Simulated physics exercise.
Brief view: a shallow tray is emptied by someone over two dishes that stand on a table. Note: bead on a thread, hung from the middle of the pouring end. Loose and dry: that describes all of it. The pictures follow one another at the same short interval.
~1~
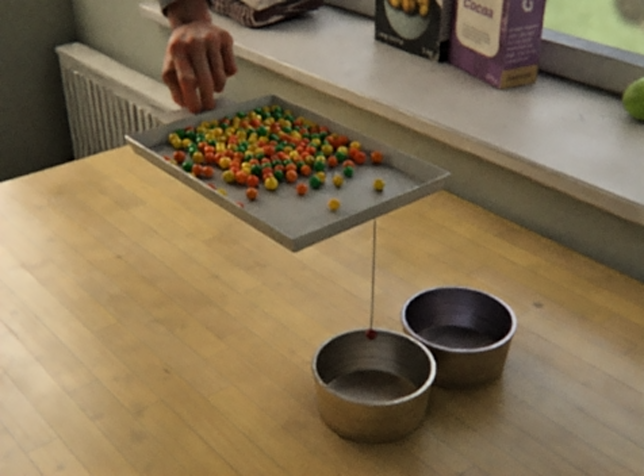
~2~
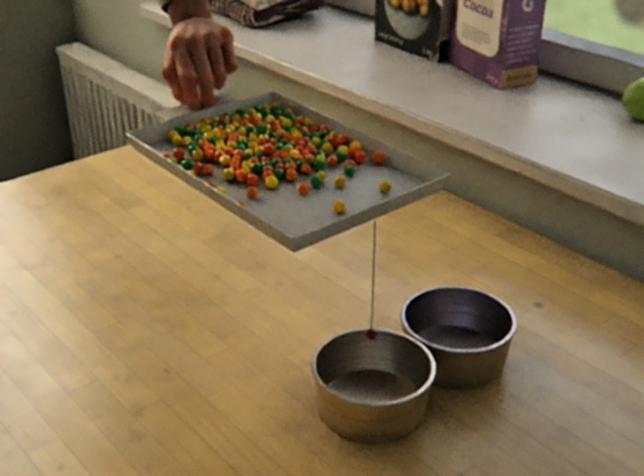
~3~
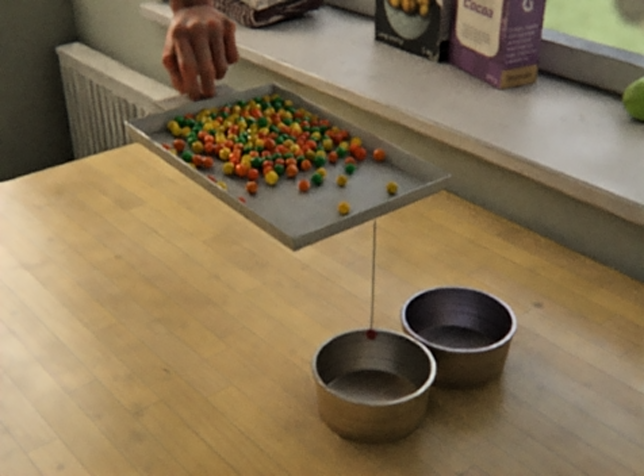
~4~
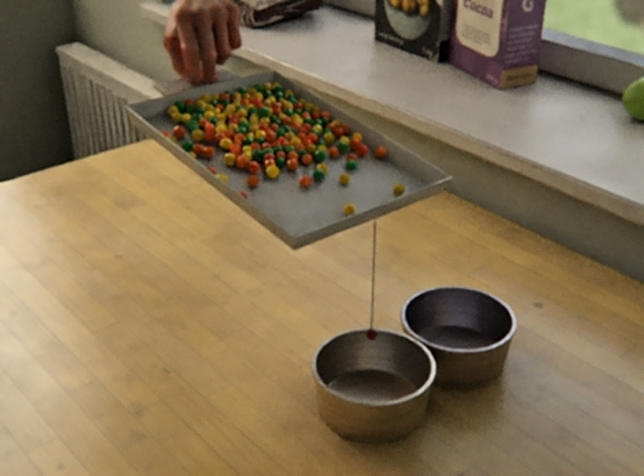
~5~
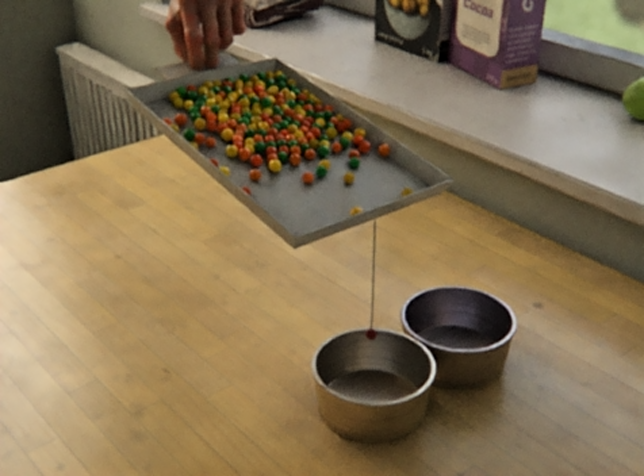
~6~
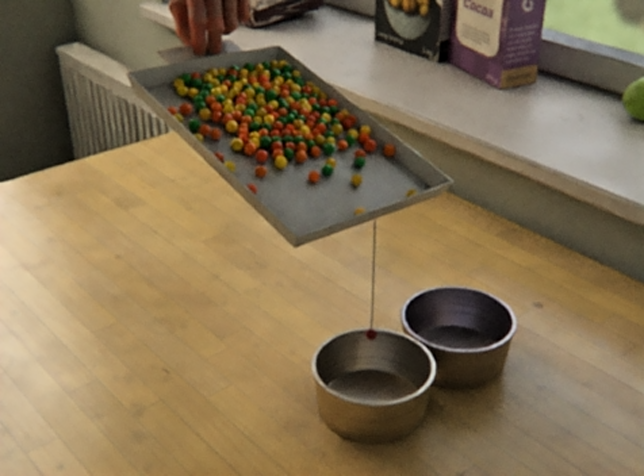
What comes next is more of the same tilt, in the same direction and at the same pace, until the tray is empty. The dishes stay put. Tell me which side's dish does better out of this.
The dish on the right does better.
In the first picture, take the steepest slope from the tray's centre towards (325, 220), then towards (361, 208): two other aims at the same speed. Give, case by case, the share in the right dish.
In order, 0 in a hundred and 20 in a hundred.
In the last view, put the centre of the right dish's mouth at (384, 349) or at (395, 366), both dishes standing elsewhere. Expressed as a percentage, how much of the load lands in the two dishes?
In turn about 30 and about 40 percent.
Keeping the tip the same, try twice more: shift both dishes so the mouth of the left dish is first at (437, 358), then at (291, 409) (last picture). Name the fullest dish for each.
In the first try it's the left-side dish, and in the second it's the right-side dish.
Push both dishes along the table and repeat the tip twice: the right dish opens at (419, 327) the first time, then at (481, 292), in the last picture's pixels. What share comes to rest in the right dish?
Roughly 50% on the first try and 10% on the second.
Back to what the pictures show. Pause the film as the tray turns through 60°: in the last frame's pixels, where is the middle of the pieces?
I'd put the middle close to (413, 209).
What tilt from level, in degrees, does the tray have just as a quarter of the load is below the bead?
Near 55 degrees.
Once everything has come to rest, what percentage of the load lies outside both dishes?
Estimate: Around 20 percent.
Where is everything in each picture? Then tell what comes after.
In the first frame, corners of the pouring end at (294, 234) and (442, 173), level; middle of the load at (262, 146), round plastic beads; left dish at (415, 411); right dish at (499, 359); bead on its thread at (371, 334).
In the second frame, corners of the pouring end at (294, 234) and (442, 173), level; middle of the load at (262, 144).
In the third frame, corners of the pouring end at (295, 233) and (443, 174), tipped barely, lowest at the right corner; middle of the load at (262, 138).
In the fourth frame, corners of the pouring end at (296, 232) and (444, 176), tipped a little, lowest at the right corner; middle of the load at (262, 128).
In the fifth frame, corners of the pouring end at (297, 231) and (445, 178), tipped a little, lowest at the right corner; middle of the load at (264, 118), a stray few on the move.
In the sixth frame, corners of the pouring end at (299, 231) and (445, 180), tipped clearly, lowest at the right corner; middle of the load at (268, 111), most on the move; left dish at (415, 411); right dish at (499, 359).
Soon, tray tipped steeply; about half on the tray; a small part in the left dish; a small part in the right dish; a small part outside both; a small part in the air.
A while on, tray tipped past a quarter turn; about a quarter in the left dish; about half in the right dish; about a quarter outside both; a stray few in the air.
Towards the end, tray tipped past a quarter turn; about a quarter in the left dish; about half in the right dish; about a quarter outside both.
Finally, tray tipped past a quarter turn; about a quarter in the left dish; about half in the right dish; about a quarter outside both.
